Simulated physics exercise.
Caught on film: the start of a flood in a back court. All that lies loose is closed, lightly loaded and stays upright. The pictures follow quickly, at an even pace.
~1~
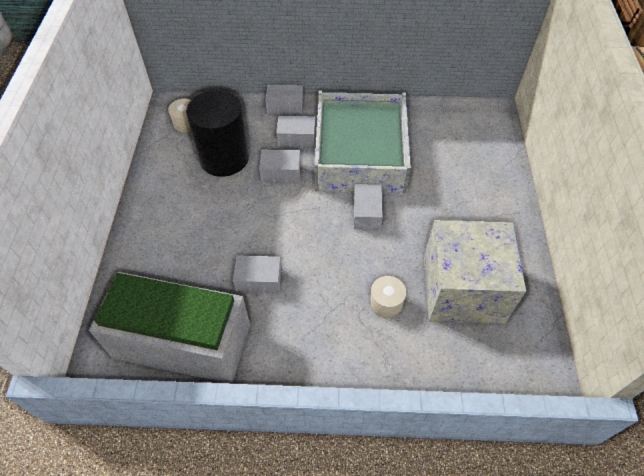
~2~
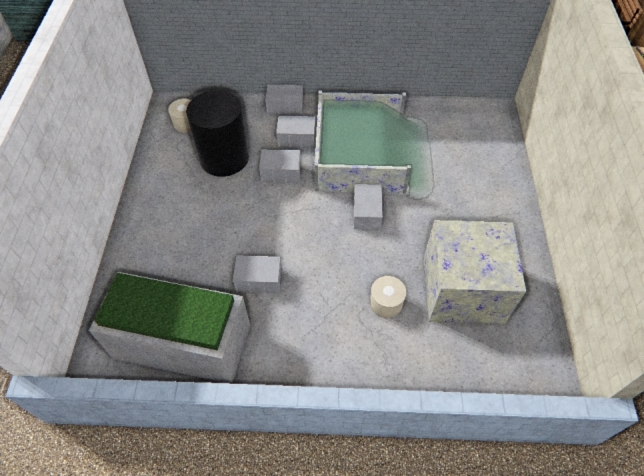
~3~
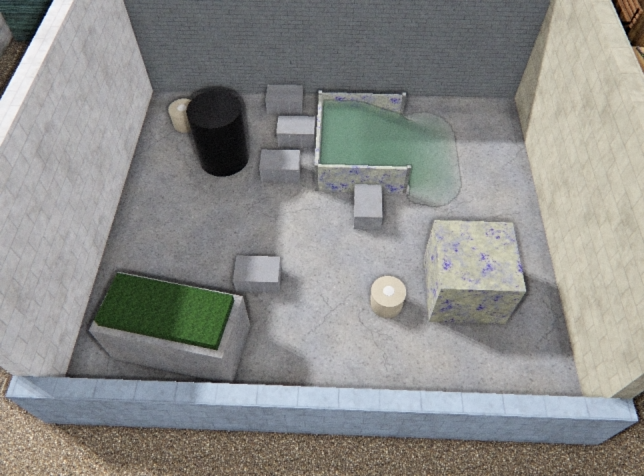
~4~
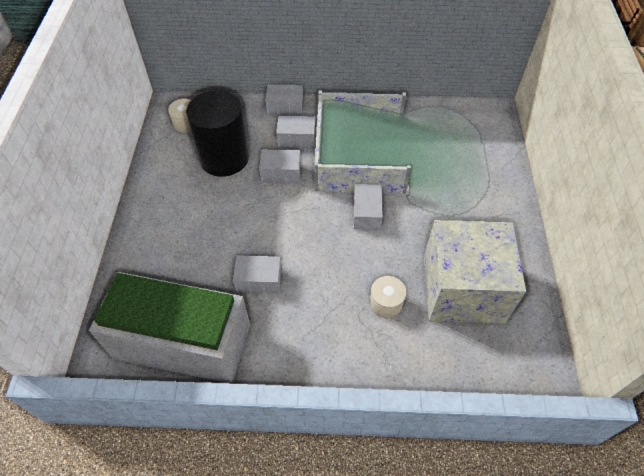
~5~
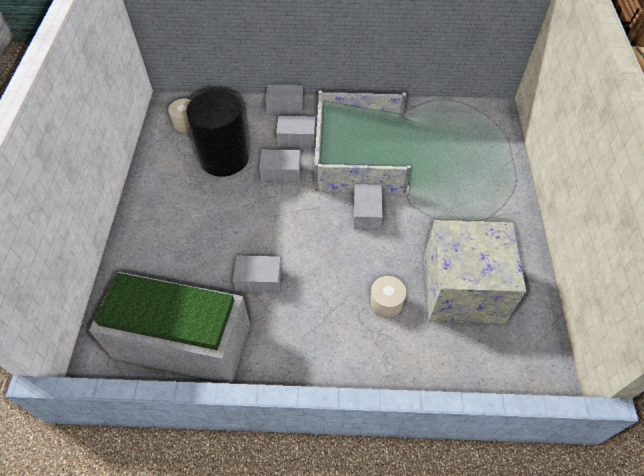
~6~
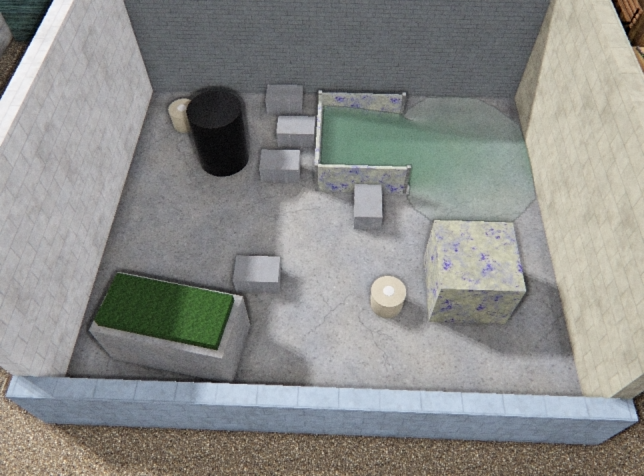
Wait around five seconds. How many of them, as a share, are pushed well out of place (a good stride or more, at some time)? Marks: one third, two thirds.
Share: Under a third.
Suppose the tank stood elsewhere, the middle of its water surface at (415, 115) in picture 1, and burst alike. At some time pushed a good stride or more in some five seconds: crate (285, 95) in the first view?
For that one: Pushed that far.
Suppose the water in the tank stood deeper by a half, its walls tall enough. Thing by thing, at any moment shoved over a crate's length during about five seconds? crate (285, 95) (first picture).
My call: Pushed that far.
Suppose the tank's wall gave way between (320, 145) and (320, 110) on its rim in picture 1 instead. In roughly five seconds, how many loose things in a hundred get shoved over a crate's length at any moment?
Roughly 60 per cent.
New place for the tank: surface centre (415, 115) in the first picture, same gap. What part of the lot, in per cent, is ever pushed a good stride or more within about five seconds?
Roughly 10 per cent.
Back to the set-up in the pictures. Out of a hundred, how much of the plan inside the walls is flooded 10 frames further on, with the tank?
Near 25 in a hundred.
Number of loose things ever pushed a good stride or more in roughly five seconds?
1 of them.
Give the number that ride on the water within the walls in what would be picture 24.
The number is 0.
A moment on, 0 of 7 are well off their spots; 0 afloat.
Next, 0 of 7 are well off their spots; 0 afloat.
Later, 0 of 7 are well off their spots; 0 afloat.
In the end, 1 of 7 are well off their spots, and 1 have been at some point; 0 afloat.
